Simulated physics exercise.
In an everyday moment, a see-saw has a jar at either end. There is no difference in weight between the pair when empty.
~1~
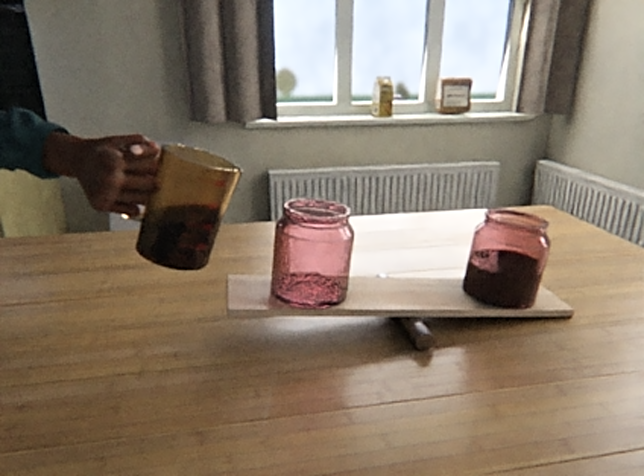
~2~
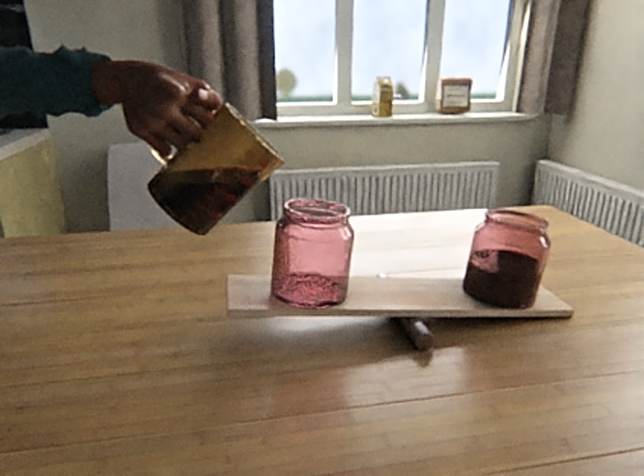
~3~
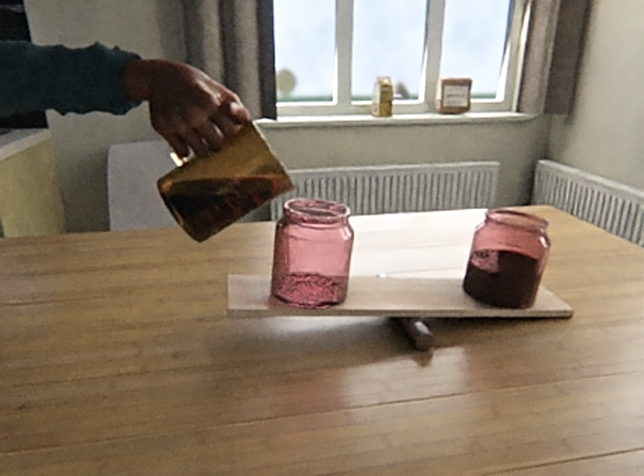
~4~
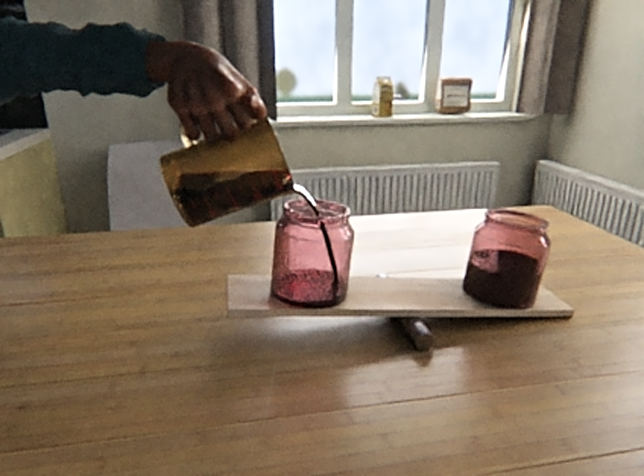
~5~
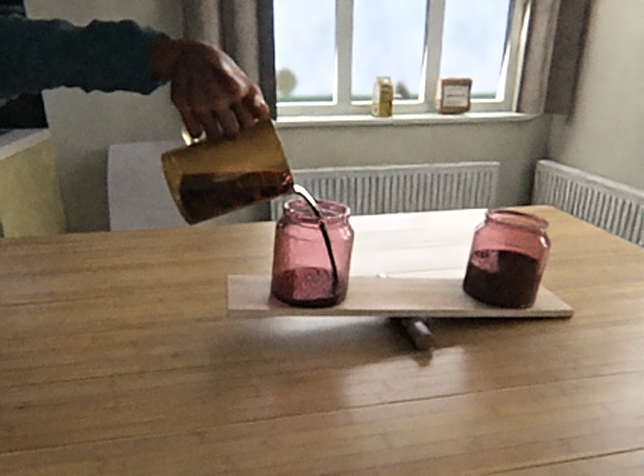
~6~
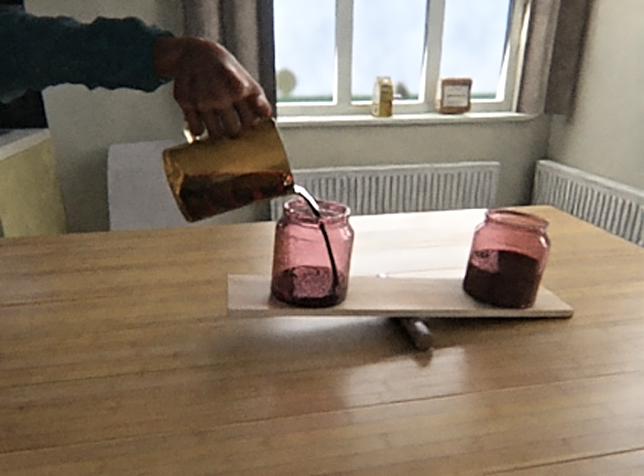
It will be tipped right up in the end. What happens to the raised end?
The raised end stays where it is.
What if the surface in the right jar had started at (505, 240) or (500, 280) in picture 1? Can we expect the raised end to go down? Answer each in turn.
One after the other: Remains as it is, changes sides.
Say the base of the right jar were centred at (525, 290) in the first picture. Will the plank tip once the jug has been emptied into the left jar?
Observed after: Unchanged.
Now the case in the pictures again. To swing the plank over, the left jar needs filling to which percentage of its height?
Result: Some 45 per cent.
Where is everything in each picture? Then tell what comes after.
In the first picture, the hand lifts the jug; jug (186, 204) tipped 20° with all of its load; left jar (313, 249) empty, raised; right jar (507, 254) about a third full, on the low side.
In the second picture, the jug is brought over; pipe (423, 338); left jar (313, 249) empty.
In the third picture, the jug is brought over; jug (229, 180) tipped 60° with all of its load; left jar (313, 249) empty.
In the fourth picture, a stream runs into the left jar; pipe (423, 338); left jar nearly empty, surface at (310, 285); right jar about a third full, surface at (506, 262).
In the fifth picture, a stream runs into the left jar; jug (233, 170) tipped 75° with about three quarters of its load; left jar (313, 249) nearly empty.
In the sixth picture, a stream runs into the left jar; pipe (423, 338); left jar nearly empty, surface at (310, 281); right jar about a third full, surface at (506, 262).
Soon after, the left jar is about a quarter full; the plank leans as before.
Later, the left jar is about a third full; the plank leans as before.
In the end, the left jar is about a third full; the plank leans as before.
